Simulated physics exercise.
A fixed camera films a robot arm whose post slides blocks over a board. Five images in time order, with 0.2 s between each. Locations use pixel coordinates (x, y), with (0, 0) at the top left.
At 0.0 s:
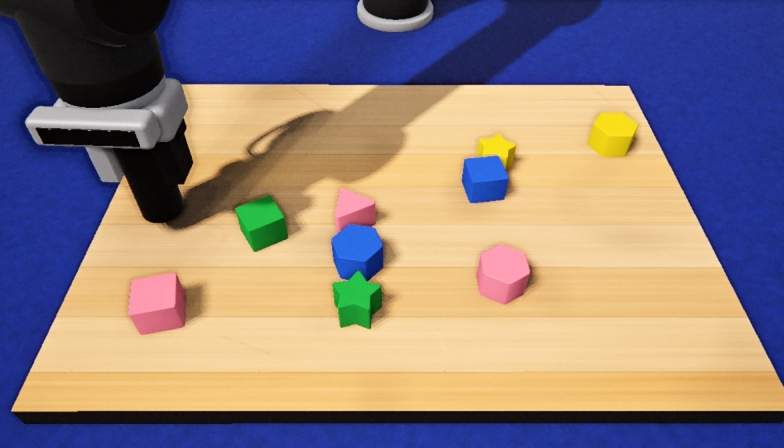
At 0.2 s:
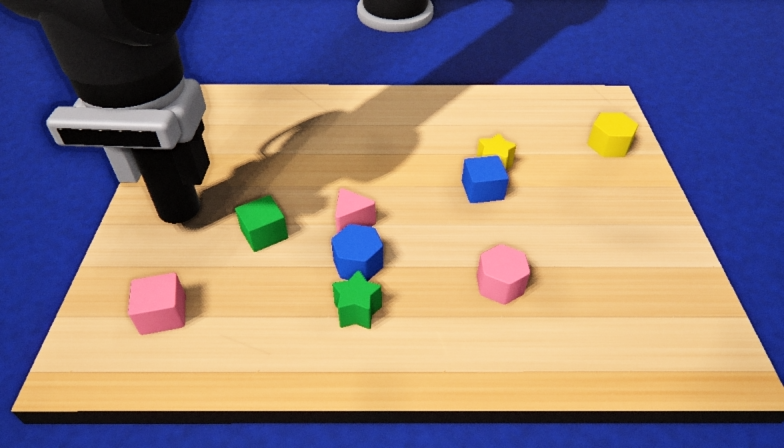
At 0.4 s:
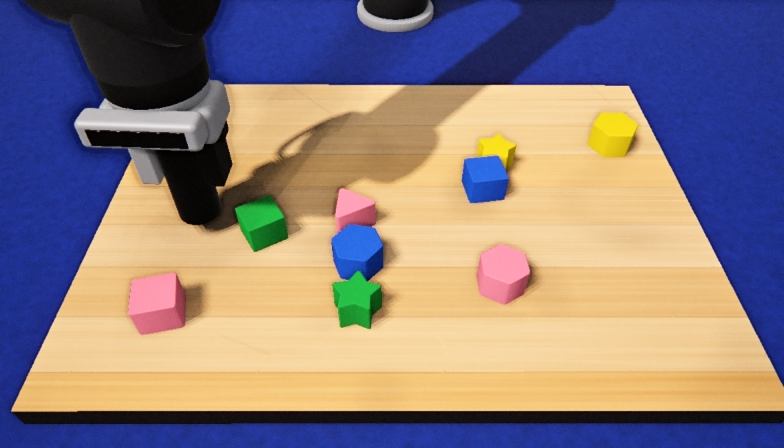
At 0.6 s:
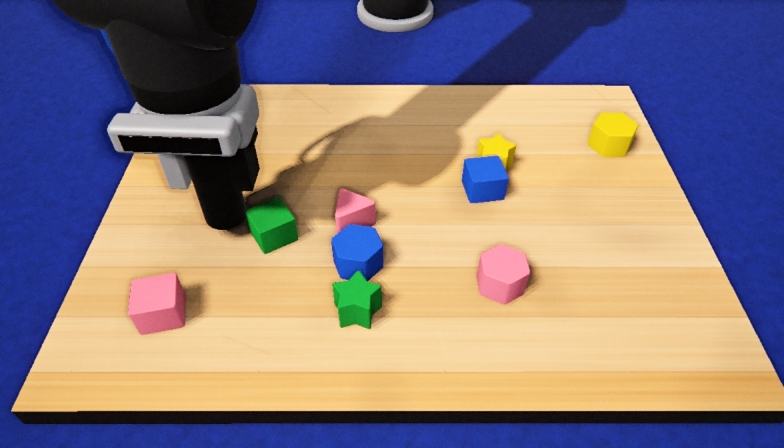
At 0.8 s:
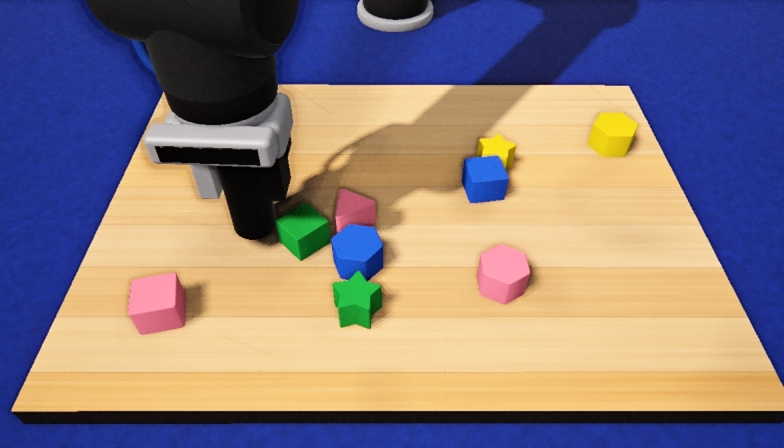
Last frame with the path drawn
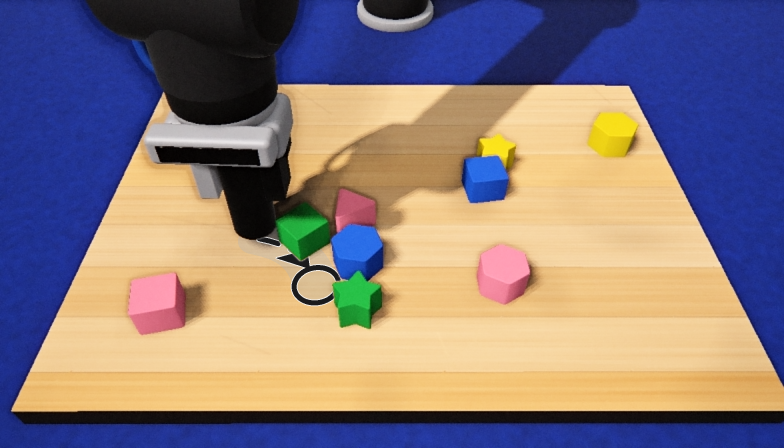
On a wooden board, a black robot arm moves right and pushes the green block rightward.
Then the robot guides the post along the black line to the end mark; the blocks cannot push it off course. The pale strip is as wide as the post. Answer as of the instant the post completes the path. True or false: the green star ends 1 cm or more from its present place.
The statement is incorrect.
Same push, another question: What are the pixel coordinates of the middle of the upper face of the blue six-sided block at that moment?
It should be at about (399, 249).
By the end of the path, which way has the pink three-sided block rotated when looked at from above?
It twists anticlockwise.
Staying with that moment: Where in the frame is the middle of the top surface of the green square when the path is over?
Around pixel (350, 238).
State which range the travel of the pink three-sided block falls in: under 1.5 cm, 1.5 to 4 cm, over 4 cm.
Once the path is done, the pink three-sided block lies within 1.5 cm of its present place.
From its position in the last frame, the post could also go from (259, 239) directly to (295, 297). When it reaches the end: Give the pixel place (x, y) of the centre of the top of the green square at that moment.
When the path ends, it will be at (315, 234).
Path on the board, from (259, 239) through (286, 247) and (306, 262) to (316, 285).
What follows on the original path. Halfway along, post at (295, 240); green square at (342, 228), turned 20° anticlockwise; pink three-sided block at (358, 200), turned 30° anticlockwise; blue six-sided block at (377, 247), turned 15° anticlockwise.
At the end, post at (314, 271); green square at (350, 238), turned 65° anticlockwise; pink three-sided block at (358, 200), turned 30° anticlockwise; green star in place; blue six-sided block at (399, 249), turned 20° anticlockwise.
